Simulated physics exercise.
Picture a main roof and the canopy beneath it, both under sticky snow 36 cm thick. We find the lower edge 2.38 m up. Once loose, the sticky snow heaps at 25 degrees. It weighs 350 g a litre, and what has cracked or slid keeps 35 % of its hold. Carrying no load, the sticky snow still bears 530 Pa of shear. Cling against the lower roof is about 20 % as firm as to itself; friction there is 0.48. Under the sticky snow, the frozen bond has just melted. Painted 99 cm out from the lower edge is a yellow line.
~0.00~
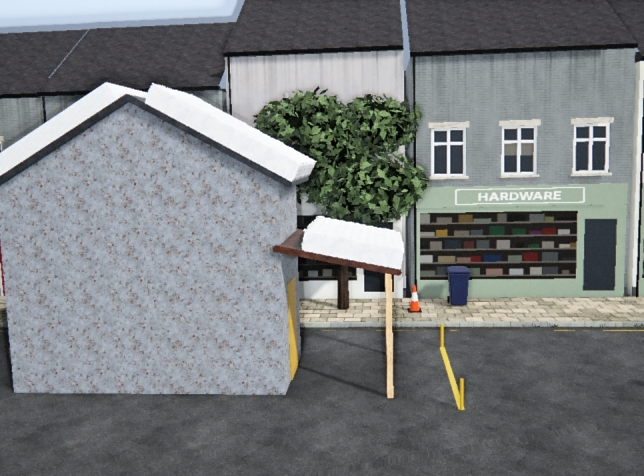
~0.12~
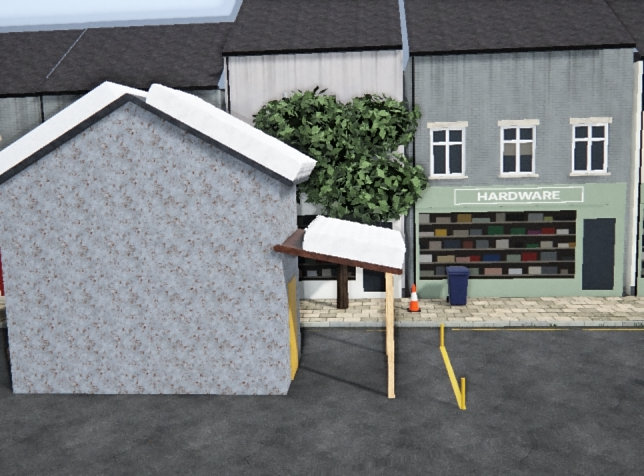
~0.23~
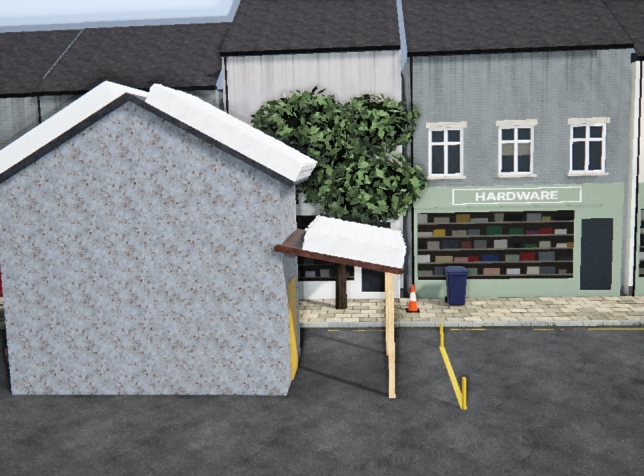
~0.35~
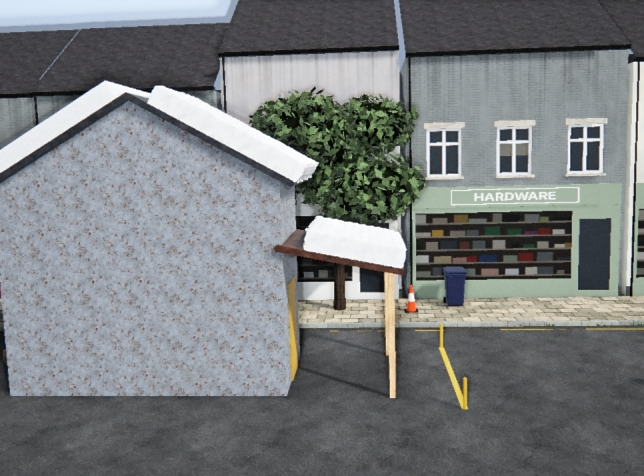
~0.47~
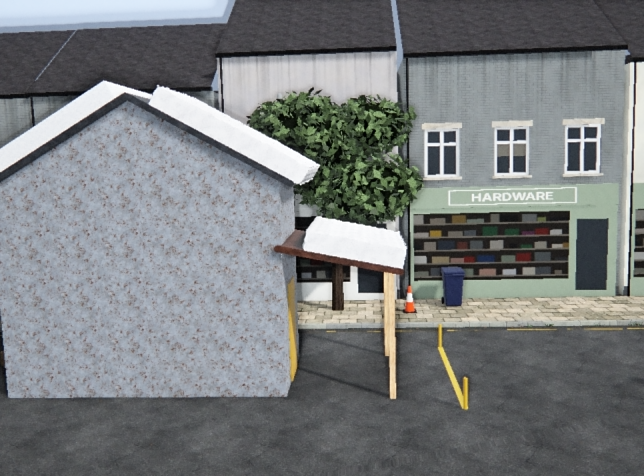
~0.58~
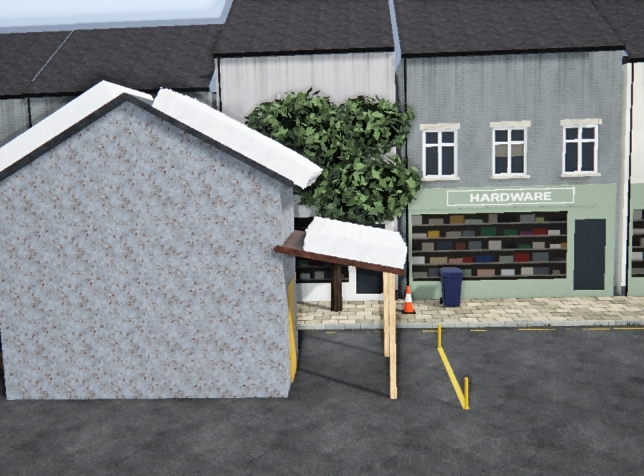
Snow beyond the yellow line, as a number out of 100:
33 %.
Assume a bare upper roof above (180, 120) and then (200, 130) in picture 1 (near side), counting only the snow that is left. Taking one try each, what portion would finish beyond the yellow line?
Respectively 20 % and 10 %.
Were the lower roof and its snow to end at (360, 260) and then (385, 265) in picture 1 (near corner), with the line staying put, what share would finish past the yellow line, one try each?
I'd expect around 40 percent the first time and around 40 percent the second.
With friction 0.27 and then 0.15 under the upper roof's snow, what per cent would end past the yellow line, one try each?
Respectively near 50 % and near 55 %.
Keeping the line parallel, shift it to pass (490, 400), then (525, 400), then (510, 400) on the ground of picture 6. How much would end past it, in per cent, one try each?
First try around 25 per cent, second around 12 per cent, third around 16 per cent.
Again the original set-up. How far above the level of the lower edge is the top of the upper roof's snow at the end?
I'd put it at around 0.9 m up.
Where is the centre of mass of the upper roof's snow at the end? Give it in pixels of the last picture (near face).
It sits close to (446, 339) in the last view.
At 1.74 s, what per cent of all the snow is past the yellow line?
I'd put it at close to 0 in a hundred.
After 1.11 s, none is below the lower edge and 0 % is past the line.
After 1.74 s, none is below the lower edge and 0 % is past the line.
After 2.37 s, none is below the lower edge and 0 % is past the line.
After 3.00 s, 38 % is below the lower edge and 16 % is past the line.
After 4.70 s, at the end, 56 % is below the lower edge and 33 % is past the line.
